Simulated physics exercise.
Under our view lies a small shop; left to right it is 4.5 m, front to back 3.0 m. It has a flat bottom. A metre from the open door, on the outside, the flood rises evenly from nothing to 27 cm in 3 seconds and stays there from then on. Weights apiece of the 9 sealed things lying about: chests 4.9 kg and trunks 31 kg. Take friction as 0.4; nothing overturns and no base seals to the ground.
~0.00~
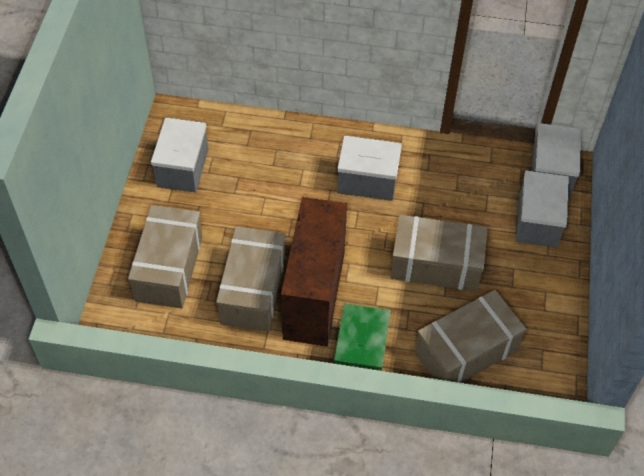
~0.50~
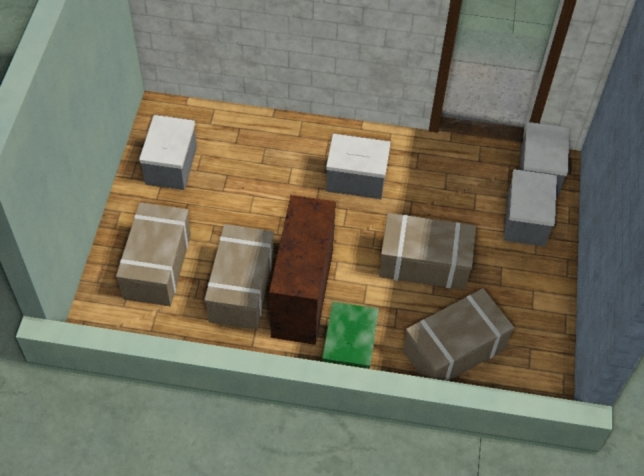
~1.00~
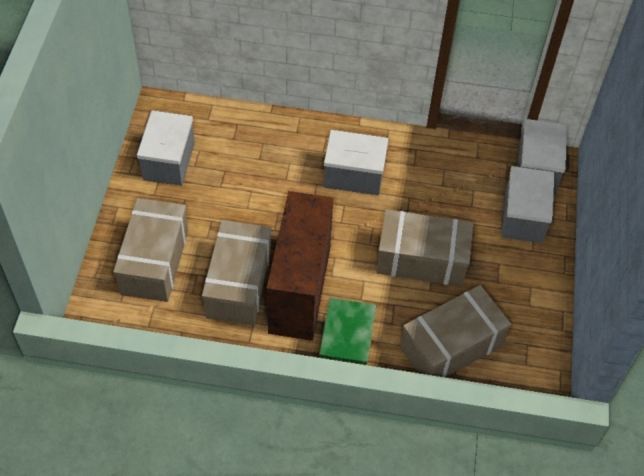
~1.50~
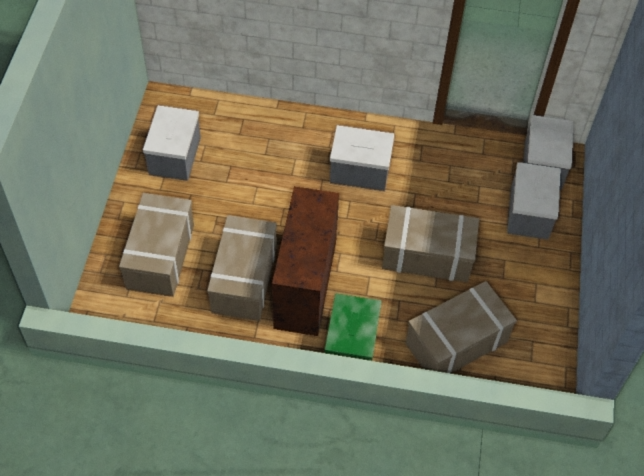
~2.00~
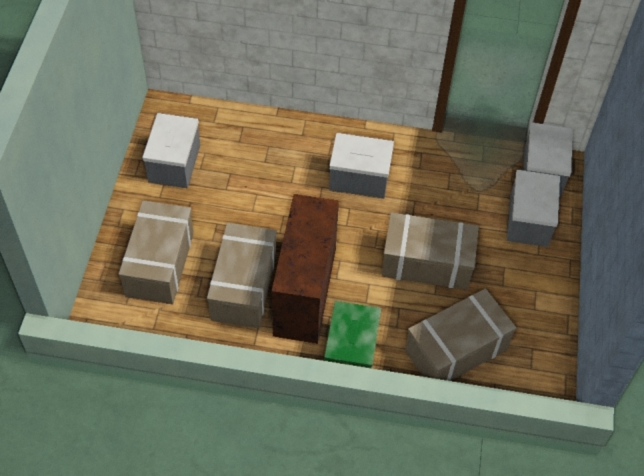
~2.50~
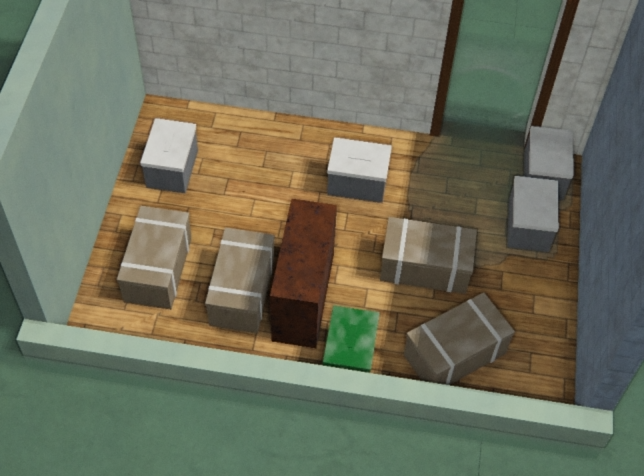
Greenish water covering the ground outside a small shop, then spreading thinly through the doorway across the wooden floor among unmoving chests.
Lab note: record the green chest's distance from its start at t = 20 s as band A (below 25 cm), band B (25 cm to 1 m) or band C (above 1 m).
It is displaced little.
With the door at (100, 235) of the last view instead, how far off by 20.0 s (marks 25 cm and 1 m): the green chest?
The green chest ends up a great distance away.
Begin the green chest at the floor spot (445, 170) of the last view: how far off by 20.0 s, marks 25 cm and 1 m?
Outcome - it ends up well away.
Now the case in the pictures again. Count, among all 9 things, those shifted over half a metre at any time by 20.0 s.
Answer: 8.
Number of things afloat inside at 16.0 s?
9 at that moment.
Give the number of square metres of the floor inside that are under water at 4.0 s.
Close to 6.0 m2, I'd say.
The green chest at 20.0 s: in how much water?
Depth approx. 23 cm.
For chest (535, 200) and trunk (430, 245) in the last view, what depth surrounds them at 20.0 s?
23 and 21 cm.
After 4.0 s the green chest is near (352, 337), 0.0 m from its start, aground; 1 afloat.
After 9.0 s the green chest is near (338, 334), 0.1 m from its start, afloat; 7 afloat.
After 16.0 s the green chest is near (339, 331), 0.1 m from its start, afloat; 9 afloat.
After 20.0 s the green chest is near (339, 328), 0.1 m from its start, afloat; 9 afloat.
